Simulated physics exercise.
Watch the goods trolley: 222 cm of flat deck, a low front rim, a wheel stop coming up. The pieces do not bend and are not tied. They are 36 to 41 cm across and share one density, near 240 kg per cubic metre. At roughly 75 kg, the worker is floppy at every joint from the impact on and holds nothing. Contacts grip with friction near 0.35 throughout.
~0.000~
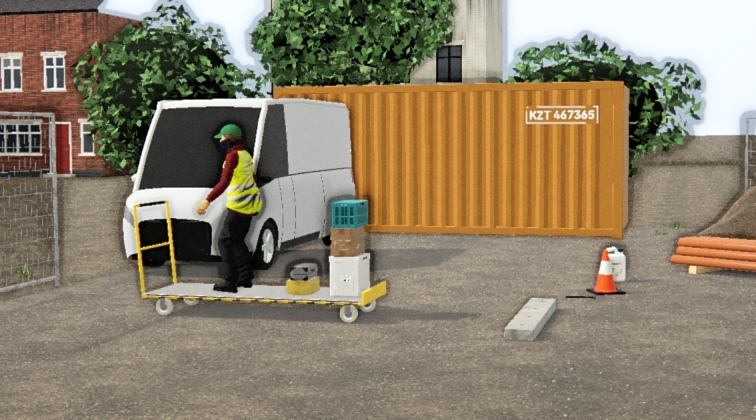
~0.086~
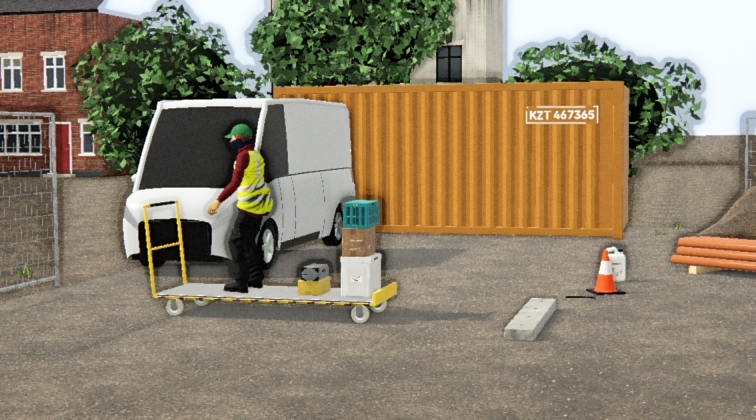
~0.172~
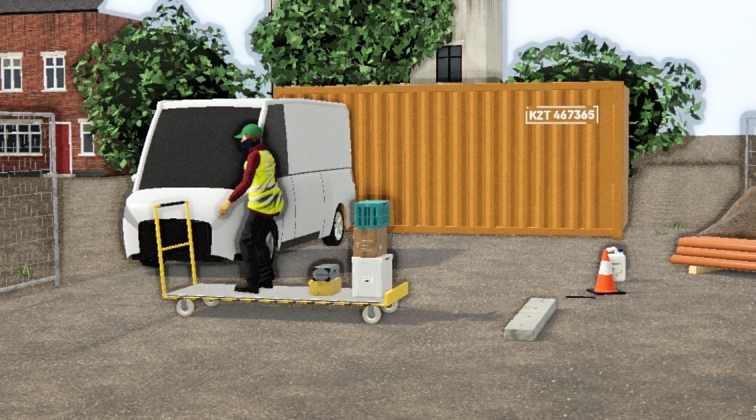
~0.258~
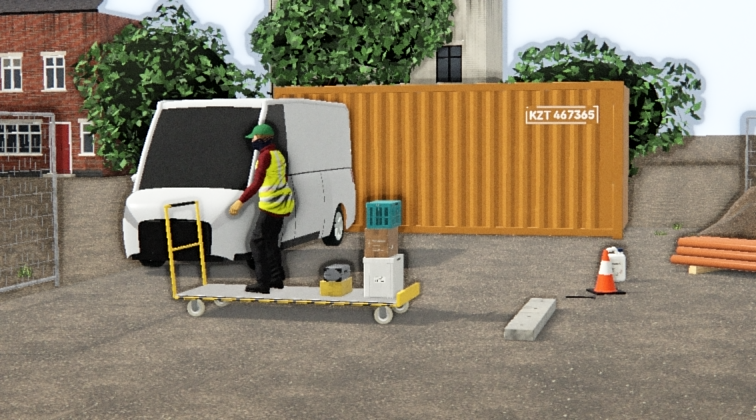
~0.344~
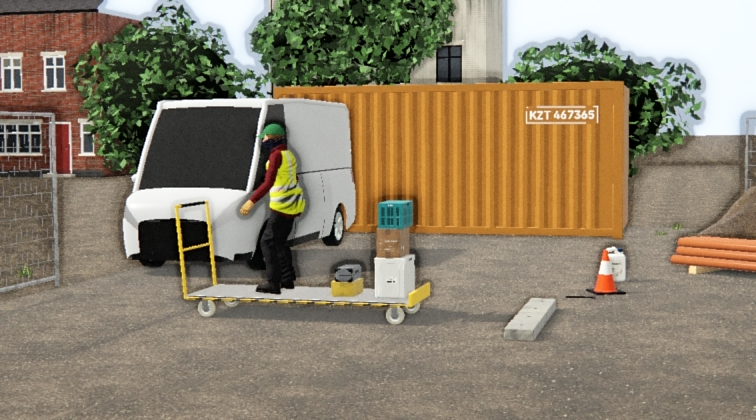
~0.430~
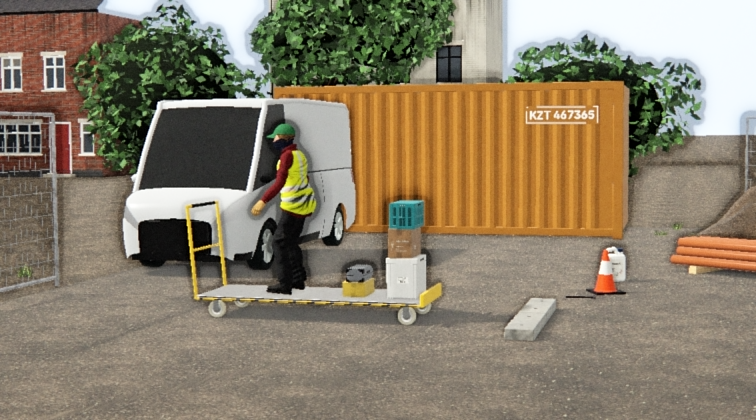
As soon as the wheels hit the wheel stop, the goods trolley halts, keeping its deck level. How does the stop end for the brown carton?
Odds are it leaves its ride.
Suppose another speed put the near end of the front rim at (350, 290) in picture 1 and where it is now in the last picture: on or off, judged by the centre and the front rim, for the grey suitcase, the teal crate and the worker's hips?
In that case the grey item would stay put, the teal item would go over and the hips would stay put.
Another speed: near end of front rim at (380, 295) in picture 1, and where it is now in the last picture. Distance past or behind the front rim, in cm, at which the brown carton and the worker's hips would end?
So the brown one stops 20 cm short of the front rim, while the hips stay 80 cm behind it.
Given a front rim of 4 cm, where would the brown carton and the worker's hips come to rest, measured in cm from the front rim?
With that rim, brown finishes 30 cm past and the hips stay 90 cm behind.
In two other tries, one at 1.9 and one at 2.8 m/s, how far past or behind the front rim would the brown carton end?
First 50 cm past, then 140 cm past.
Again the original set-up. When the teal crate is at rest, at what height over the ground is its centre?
Near 10 cm above the ground.
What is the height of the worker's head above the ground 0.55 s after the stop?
60 cm.
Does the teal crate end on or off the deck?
End result - teal: Goes over.
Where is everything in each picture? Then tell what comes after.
Brown carton (348, 241), teal crate (350, 214), rim corner (363, 301); 147 cm still to roll, in the first picture.
Brown carton (359, 241), teal crate (362, 214), rim corner (374, 302); 136 cm still to roll, in the second picture.
Brown carton (370, 241), teal crate (373, 214), rim corner (386, 302); 124 cm still to roll, in the third picture.
Brown carton (382, 241), teal crate (384, 214), rim corner (398, 302); 113 cm still to roll, in the fourth picture.
Brown carton (393, 242), teal crate (396, 215), rim corner (410, 303); 102 cm still to roll, in the fifth picture.
Brown carton (404, 242), teal crate (407, 215), rim corner (422, 303); 91 cm still to roll. Speed about 1.3 m/s, in the sixth picture.
The wheels strike at 1.12 s.
After 1.67 s the brown carton is 8 cm past the rim, tilted 60°, near (537, 247) in the last picture's view.
After 2.12 s the brown carton is 33 cm past the rim, tilted 115°, near (564, 307) in the last picture's view.
When all is still (3.4 s), past the rim, teal crate and brown carton; behind it, white tote, grey suitcase, yellow parcel and the worker's hips.
